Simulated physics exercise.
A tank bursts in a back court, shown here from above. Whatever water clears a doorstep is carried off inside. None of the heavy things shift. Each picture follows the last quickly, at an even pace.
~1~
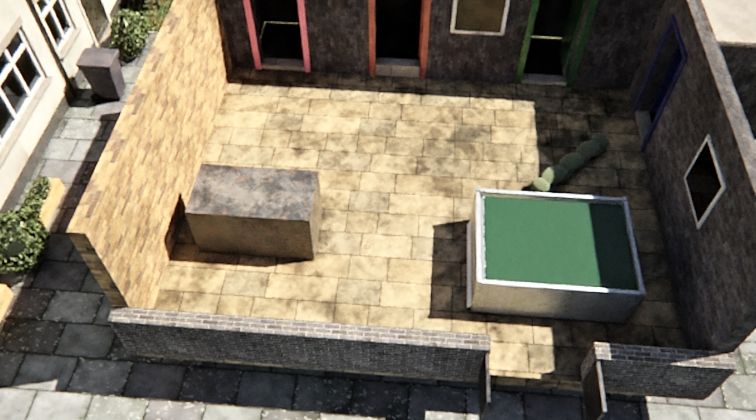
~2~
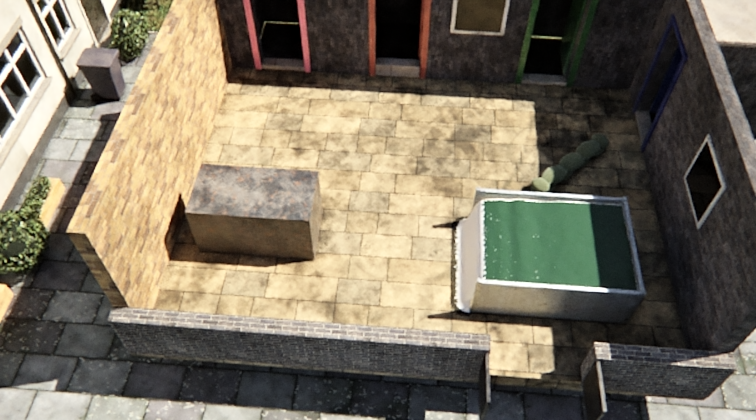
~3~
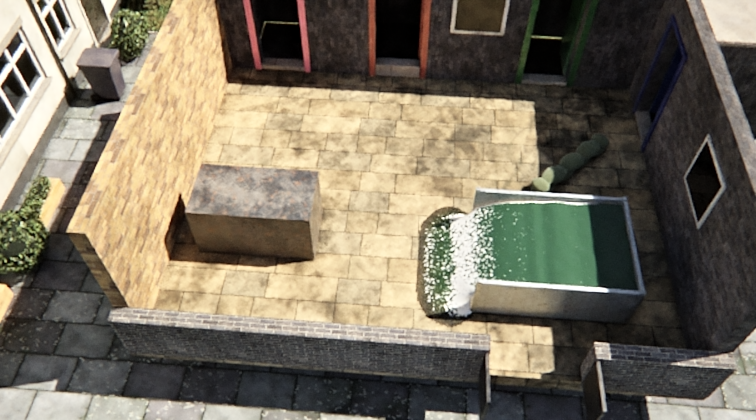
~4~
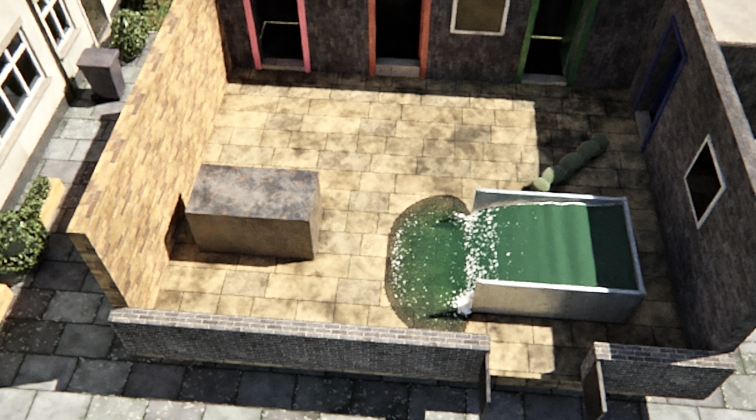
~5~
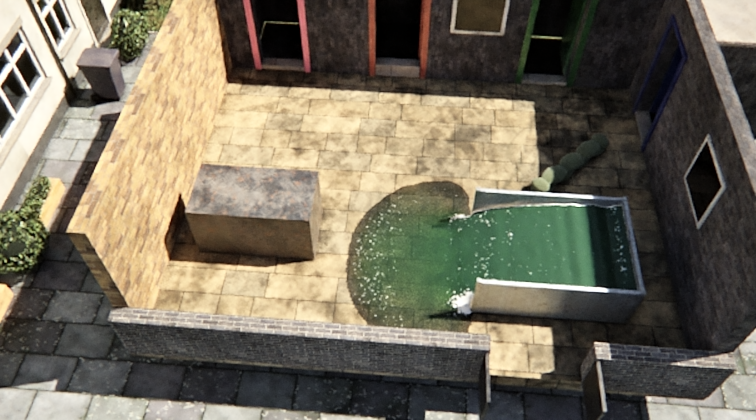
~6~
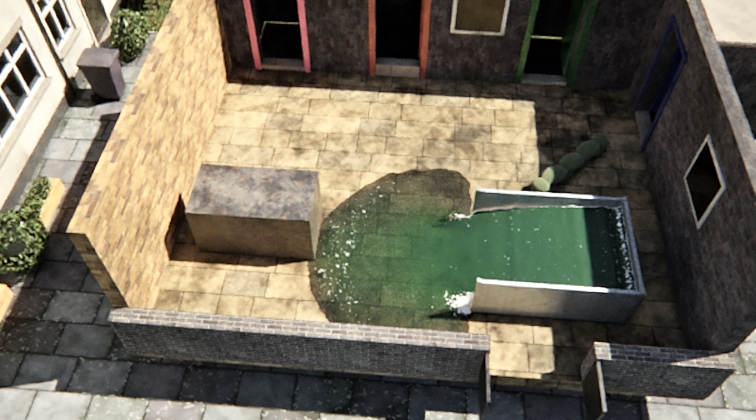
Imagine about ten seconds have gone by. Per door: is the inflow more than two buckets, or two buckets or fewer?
Green door - two or fewer; red door - two or fewer; pink door - more than two; blue door - two or fewer.
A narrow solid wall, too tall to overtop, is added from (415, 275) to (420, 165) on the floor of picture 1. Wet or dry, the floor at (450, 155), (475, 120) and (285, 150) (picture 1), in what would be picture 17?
Taking the points in order, they are inundated, inundated and high and dry.
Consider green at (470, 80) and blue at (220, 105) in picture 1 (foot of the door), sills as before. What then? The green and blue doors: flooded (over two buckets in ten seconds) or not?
I'd say green falls short, while blue overflows.
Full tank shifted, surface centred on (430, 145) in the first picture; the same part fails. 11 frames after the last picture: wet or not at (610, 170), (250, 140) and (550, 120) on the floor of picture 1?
In the order asked: Not reached, reached by the flood, not reached.
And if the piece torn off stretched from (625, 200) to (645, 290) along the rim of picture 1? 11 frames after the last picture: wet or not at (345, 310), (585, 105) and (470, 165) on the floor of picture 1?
Following the listed order, the three come out not reached, reached by the spill and not reached.
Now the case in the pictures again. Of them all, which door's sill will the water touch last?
I'd go with the blue door.
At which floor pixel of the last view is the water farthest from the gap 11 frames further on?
Approximate pixel: (216, 120).
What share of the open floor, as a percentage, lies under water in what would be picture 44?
I'd guess some 65 per cent.
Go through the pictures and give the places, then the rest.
In the first picture, still water in the water tank at (554, 241).
In the second picture, water pours out at (476, 253) and has run to (467, 219).
In the third picture, the front is at (436, 314), out from the gap at (476, 256).
In the fourth picture, the front is at (404, 316), out from the gap at (475, 257).
In the fifth picture, the front is at (355, 295), out from the gap at (475, 257).
In the sixth picture, water pours out at (475, 257) and has run to (314, 266).
A moment on, water covers 30 % of the floor; the green door not reached, the red door not reached, the pink door not reached, the blue door not reached.
Next, water covers 45 % of the floor; the green door not reached, the red door not reached, the pink door not reached, the blue door not reached.
Then, water covers 50 % of the floor; the green door not reached, the red door not reached, the pink door under two buckets in, the blue door not reached.
Later, water covers 65 % of the floor; the green door not reached, the red door wet at the sill, nothing in, the pink door far over two buckets in, the blue door not reached.
In the end, water covers 95 % of the floor; the green door wet at the sill, nothing in, the red door wet at the sill, nothing in, the pink door far over two buckets in, the blue door under two buckets in.
